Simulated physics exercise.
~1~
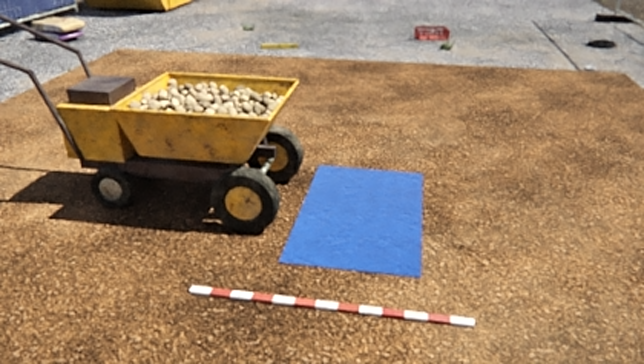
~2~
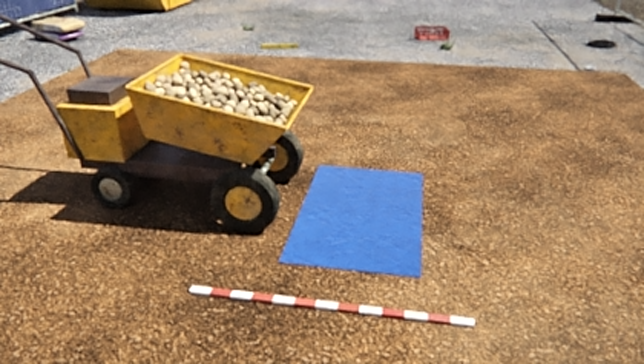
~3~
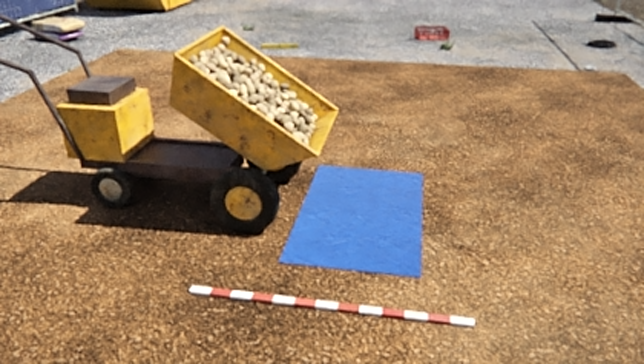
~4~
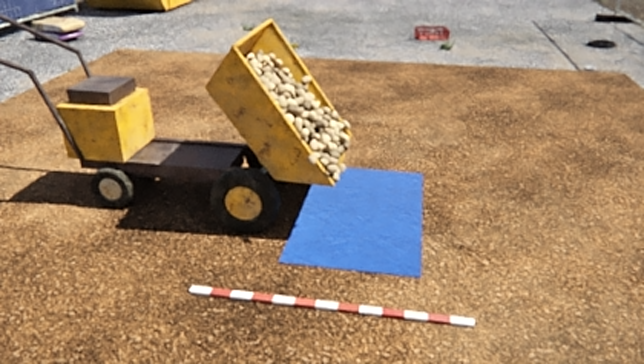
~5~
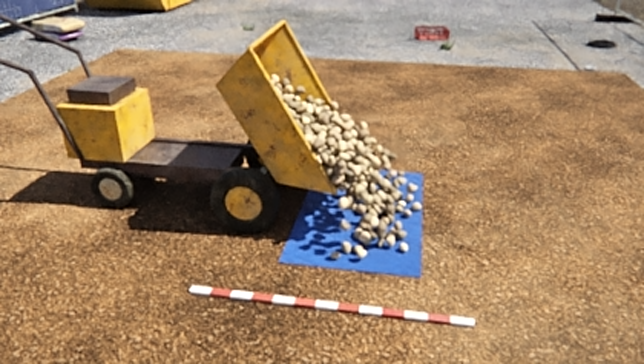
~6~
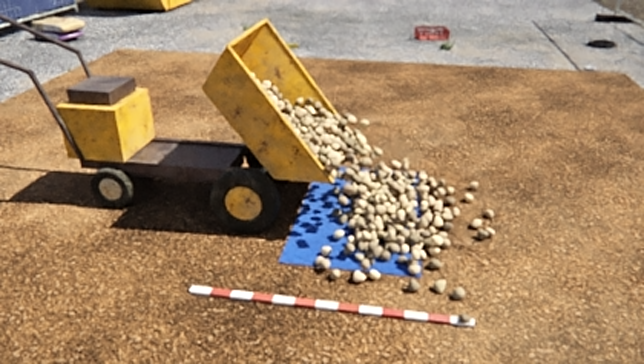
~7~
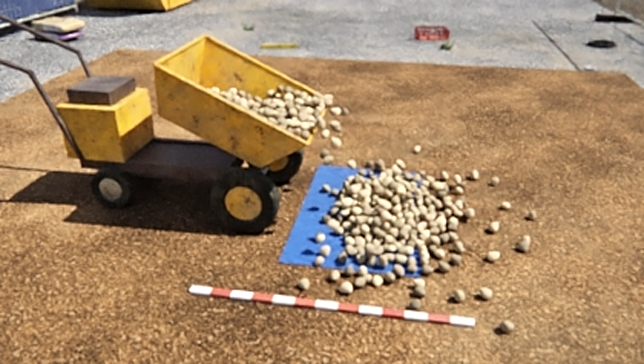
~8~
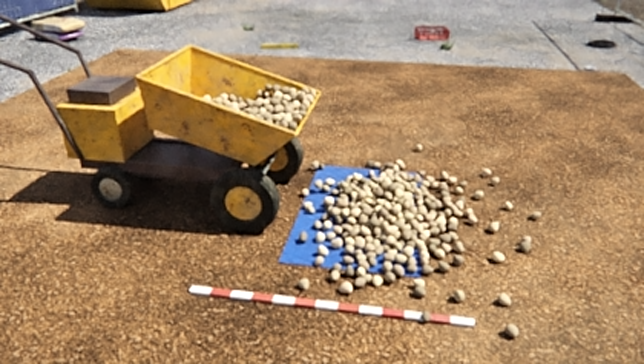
The clip shows a yellow powered barrow tipping its tray of rounded stones steeply forward, spilling many onto a blue sheet and the brown ground around it, before the tray lowers partway and rests, still slightly tilted, with a good share of stones inside.
